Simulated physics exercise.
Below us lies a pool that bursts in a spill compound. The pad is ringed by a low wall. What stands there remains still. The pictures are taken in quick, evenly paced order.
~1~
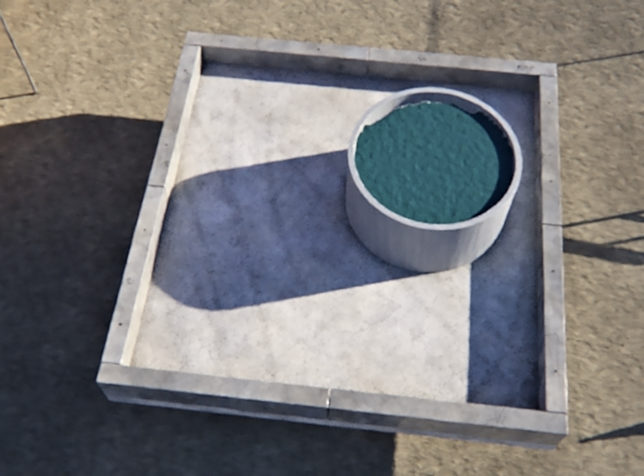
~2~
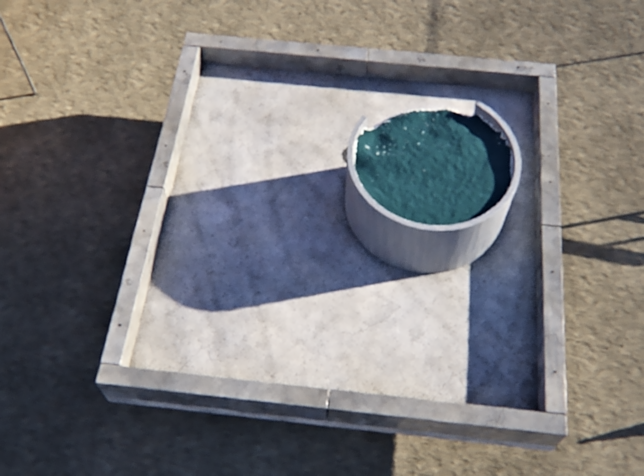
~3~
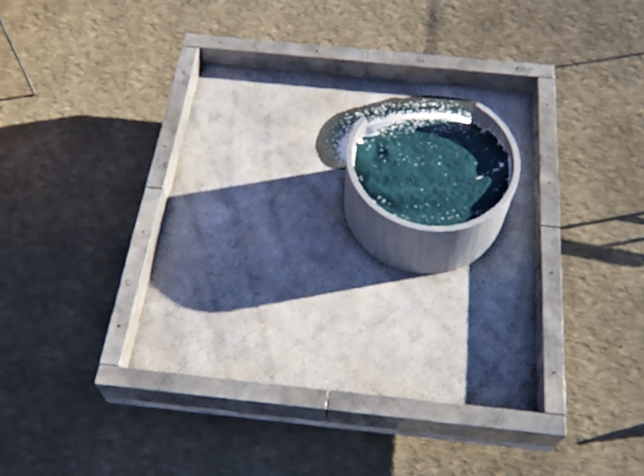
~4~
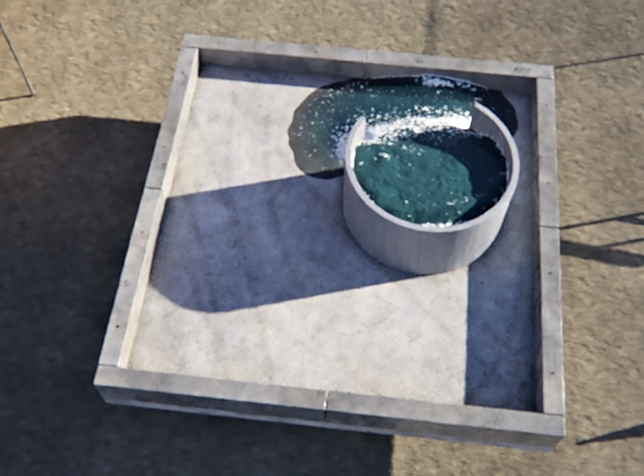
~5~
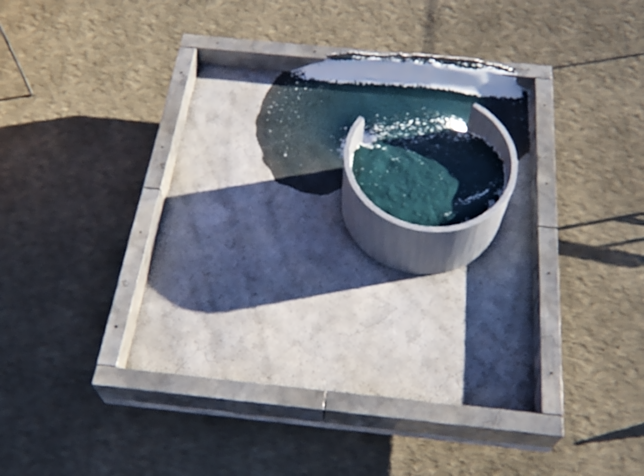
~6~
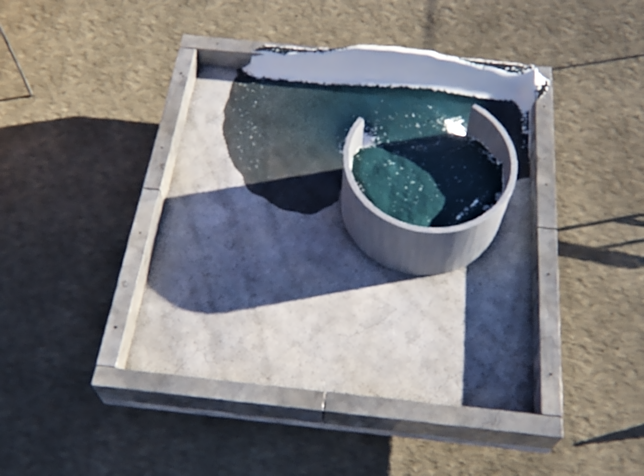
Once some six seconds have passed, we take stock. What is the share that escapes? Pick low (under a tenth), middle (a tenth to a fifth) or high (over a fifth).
I would say middle, a tenth to a fifth.
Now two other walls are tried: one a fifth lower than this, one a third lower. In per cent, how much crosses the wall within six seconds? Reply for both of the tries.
Lab note: Try one 28 percent; try two 36 percent.
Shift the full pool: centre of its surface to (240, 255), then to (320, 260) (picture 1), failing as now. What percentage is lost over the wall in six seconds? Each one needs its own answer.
~ 12% and 8%, about.
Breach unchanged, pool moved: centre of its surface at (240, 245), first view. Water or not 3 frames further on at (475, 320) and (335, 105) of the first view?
In the order asked: Untouched and soaked.
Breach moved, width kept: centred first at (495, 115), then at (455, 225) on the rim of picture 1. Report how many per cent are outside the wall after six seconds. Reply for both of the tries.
Case one roughly 26 percent; case two roughly 14 percent.
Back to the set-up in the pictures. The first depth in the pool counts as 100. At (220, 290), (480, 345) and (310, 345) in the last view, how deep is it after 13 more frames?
In order: Roughly 4, 2 and 0 in a hundred.
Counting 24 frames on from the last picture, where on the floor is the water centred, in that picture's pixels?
Around pixel (343, 209) of the last picture.
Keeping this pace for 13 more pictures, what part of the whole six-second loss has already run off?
Near 95 in a hundred.
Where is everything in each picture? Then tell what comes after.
The first frame shows the round tank at (434, 159) is whole and still.
In the second frame, the front is at a hidden place, out from the gap on the round tank's far side.
In the third frame, the front is at a hidden place, out from the gap on the round tank's far side.
In the fourth frame, the front is at (494, 92), out from the gap on the round tank's far side.
In the fifth frame, water pours out on the round tank's far side and has run to (274, 92).
In the sixth frame, the front is at (245, 71), out from the gap on the round tank's far side.
A moment on, water covers 35 % of the floor; the low wall has let 1 % over.
Next, water covers 35 % of the floor; the low wall has let 6 % over.
Then, water covers 60 % of the floor; the low wall has let 14 % over.
Later, water covers 80 % of the floor; the low wall has let 15 % over.
In the end, water covers 80 % of the floor; the low wall has let 15 % over.
